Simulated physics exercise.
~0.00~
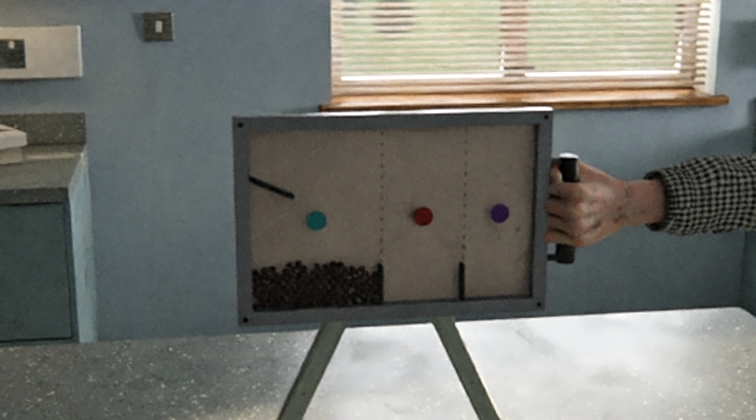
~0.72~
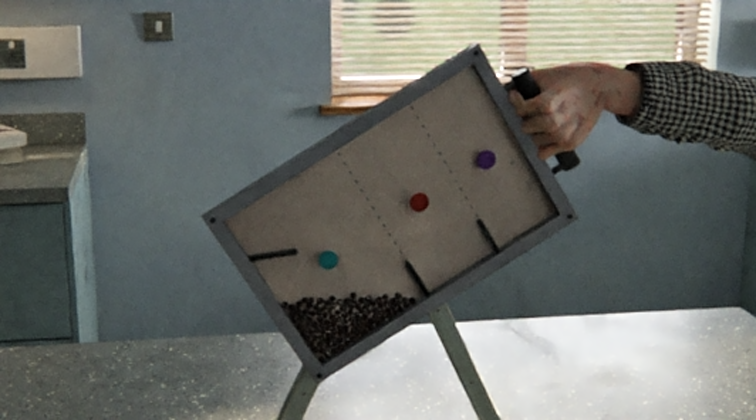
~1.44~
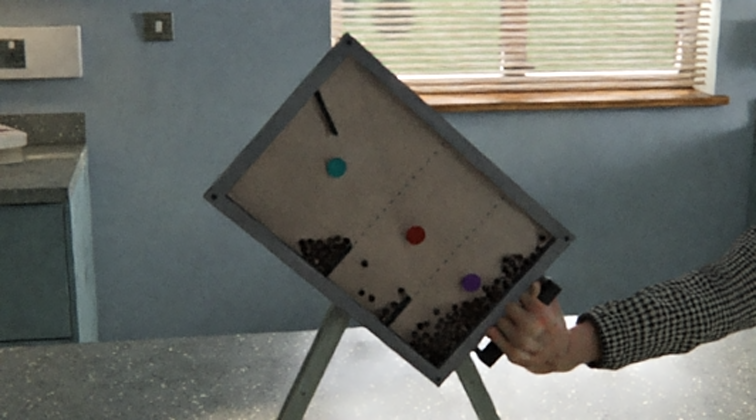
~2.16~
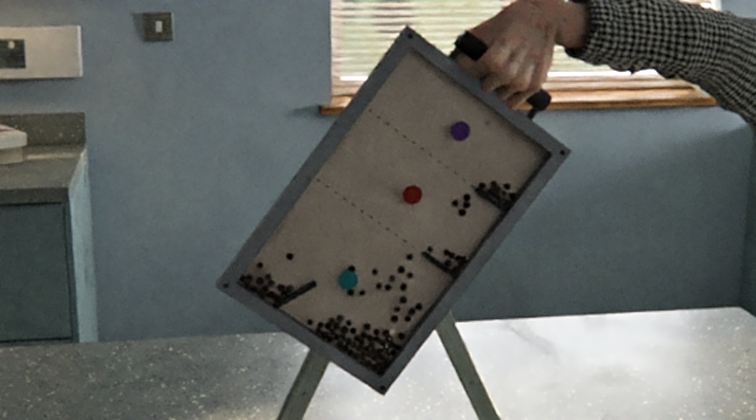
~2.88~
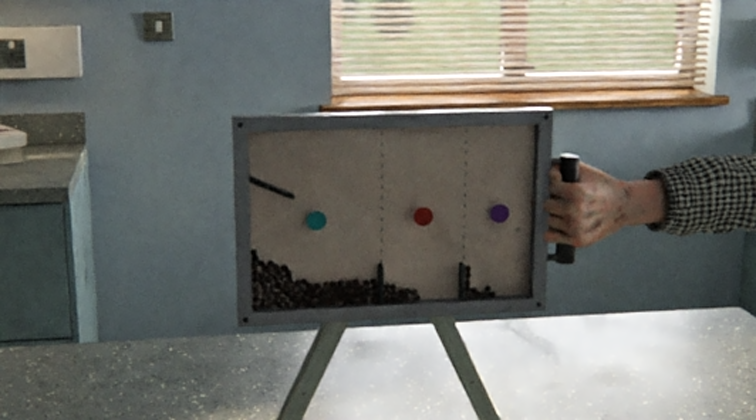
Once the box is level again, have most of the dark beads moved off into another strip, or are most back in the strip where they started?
Most are back in the left strip with the turquoise sticker, where they started. Only a small share ends up in the strips with the red and purple stickers.
